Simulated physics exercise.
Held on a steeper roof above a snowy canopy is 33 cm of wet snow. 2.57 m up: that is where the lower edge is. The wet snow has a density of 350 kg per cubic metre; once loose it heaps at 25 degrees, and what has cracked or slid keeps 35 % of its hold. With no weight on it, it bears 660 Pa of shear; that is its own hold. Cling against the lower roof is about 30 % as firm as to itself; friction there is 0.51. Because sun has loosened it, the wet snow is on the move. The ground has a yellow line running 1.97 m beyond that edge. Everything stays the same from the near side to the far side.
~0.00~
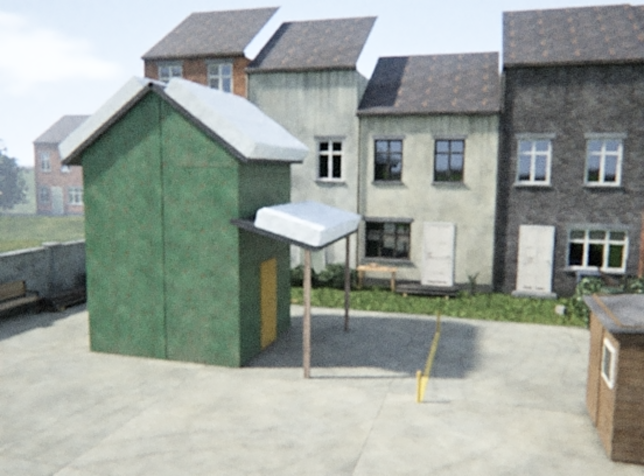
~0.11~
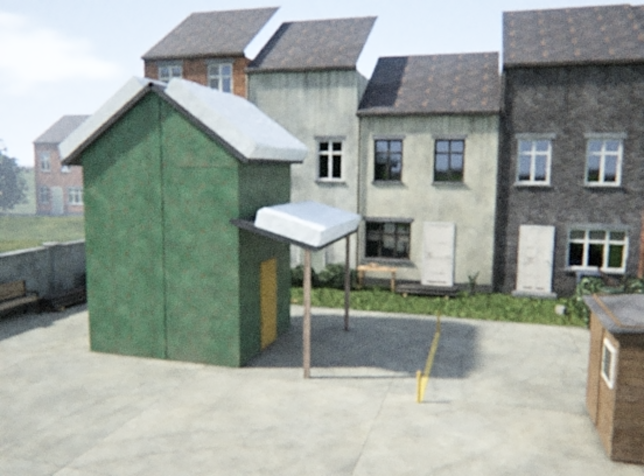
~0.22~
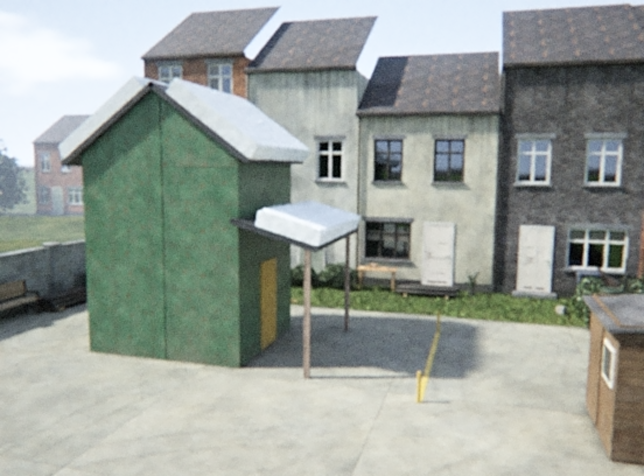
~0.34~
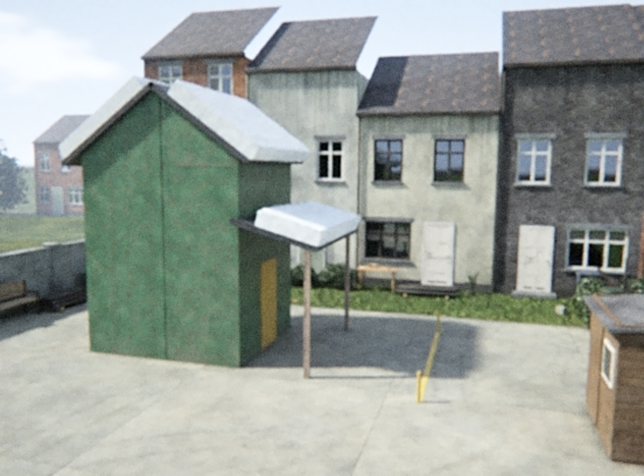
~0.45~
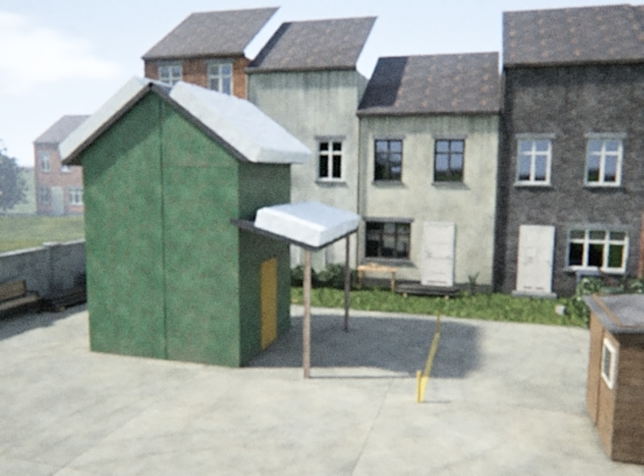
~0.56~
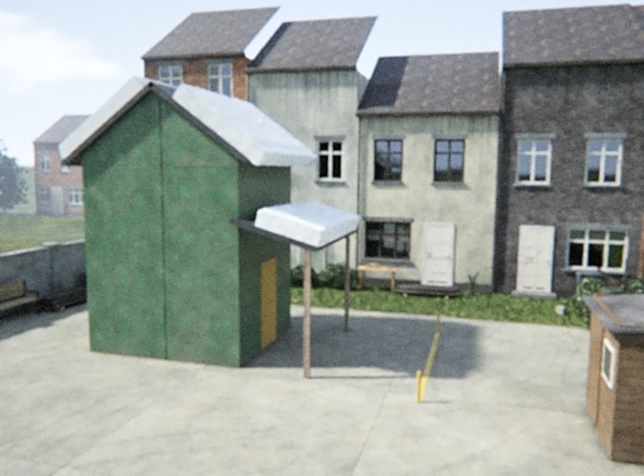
Green building with a snowy roof standing in a paved yard, the snow on its right slope creeping slightly down over the edge.
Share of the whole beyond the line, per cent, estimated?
Near 14 %.
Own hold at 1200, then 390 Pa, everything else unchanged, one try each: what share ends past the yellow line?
Result: 1 % for the first case, 25 % for the second.
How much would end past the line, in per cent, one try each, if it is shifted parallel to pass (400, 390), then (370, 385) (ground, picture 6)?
Roughly 25 per cent and roughly 40 per cent.
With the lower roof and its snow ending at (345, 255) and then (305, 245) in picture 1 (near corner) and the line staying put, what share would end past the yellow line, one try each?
Roughly 4 % and then 20 %.
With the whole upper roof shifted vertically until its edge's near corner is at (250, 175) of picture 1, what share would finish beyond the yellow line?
2 %.
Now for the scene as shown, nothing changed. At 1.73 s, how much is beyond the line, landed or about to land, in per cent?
About 0 %.
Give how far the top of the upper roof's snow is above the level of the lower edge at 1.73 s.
Snow top above lower edge: Approx. 1.8 m.
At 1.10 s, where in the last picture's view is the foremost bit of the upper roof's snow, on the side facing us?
About (294, 216).
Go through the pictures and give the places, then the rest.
In the first picture, foremost bit of the wet snow at (249, 153).
In the second picture, foremost bit of the wet snow at (250, 154), its middle shifted 8 mm.
In the third picture, foremost bit of the wet snow at (251, 142), its middle shifted 3.2 cm, 1 % of it past the upper edge, in one piece.
In the fourth picture, foremost bit of the wet snow at (252, 150), its middle shifted 7.3 cm, 3 % of it past the upper edge, in one piece.
In the fifth picture, foremost bit of the wet snow at (255, 160), its middle shifted 13 cm, 6 % of it past the upper edge, in one piece.
In the sixth picture, foremost bit of the wet snow at (258, 146), its middle shifted 21 cm, 10 % of it past the upper edge, in one piece.
After 1.10 s, none is below the lower edge and 0 % is past the line.
After 1.73 s, none is below the lower edge and 0 % is past the line.
After 2.37 s, 35 % is below the lower edge and 0 % is past the line.
After 3.00 s, 61 % is below the lower edge and 12 % is past the line.
After 4.00 s, 61 % is below the lower edge and 14 % is past the line.
